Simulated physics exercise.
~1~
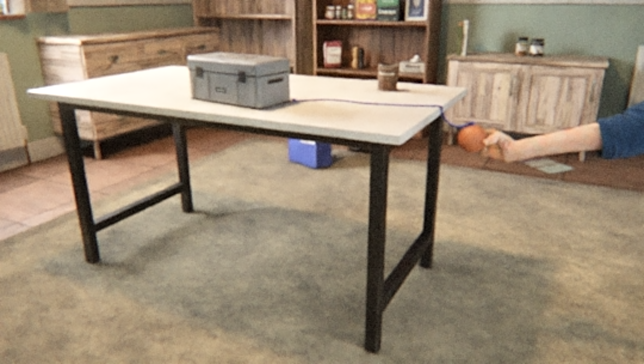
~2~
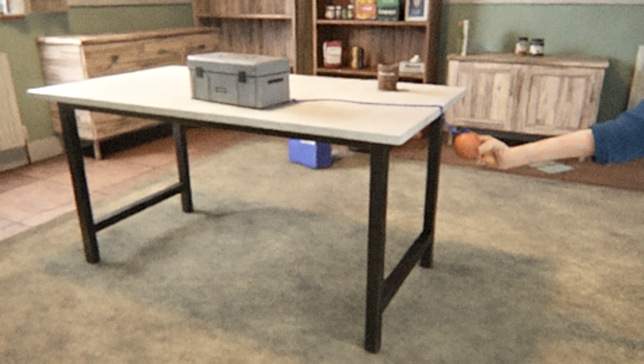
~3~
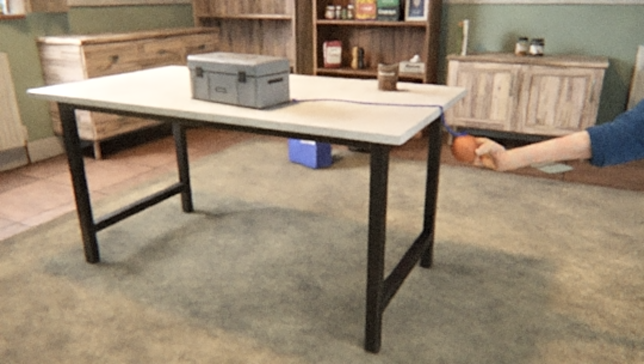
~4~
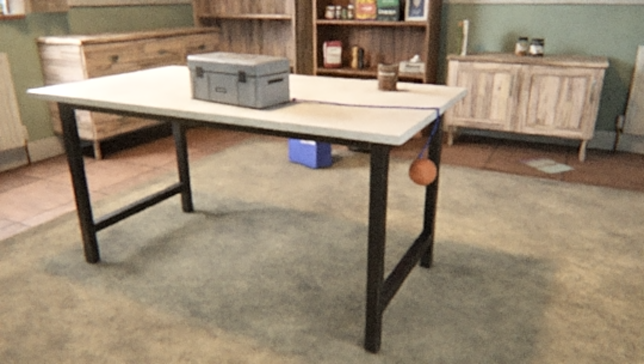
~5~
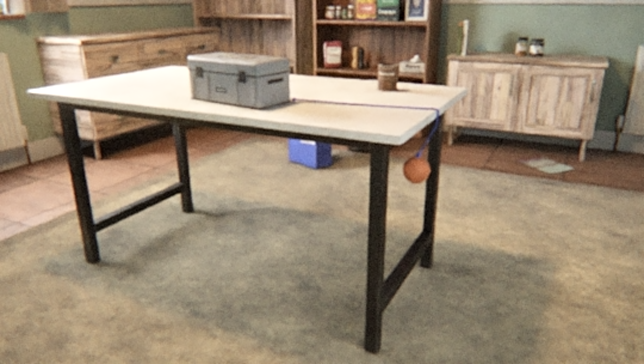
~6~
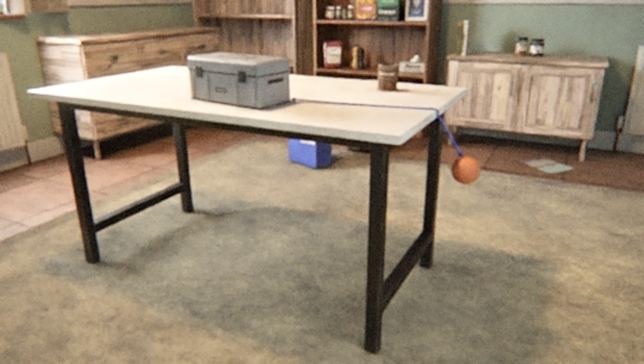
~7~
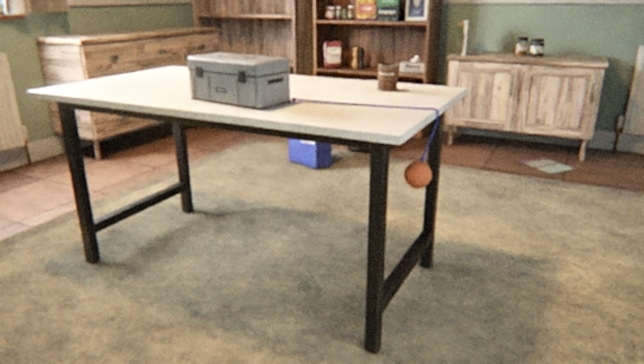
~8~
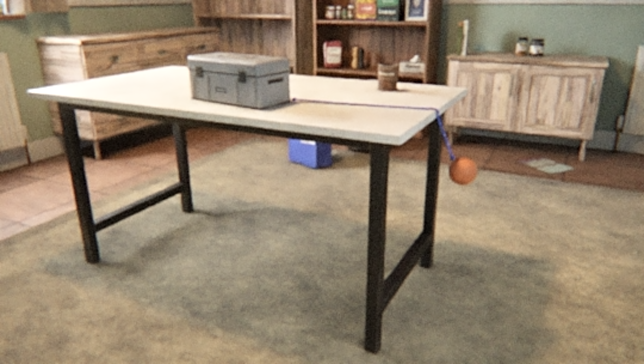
An orange on a blue ribbon is held by a hand just off the right end of a pale table with dark legs, where a grey toolbox and a small brown cup stand. The hand shifts the orange slightly left, then lets go and draws back out of view. The orange drops a little and swings in beside the table leg. It swings out to the right, back to the left, and out to the right again. At the end it still hangs from the table edge off the ground, while the toolbox and cup remain in place on top.
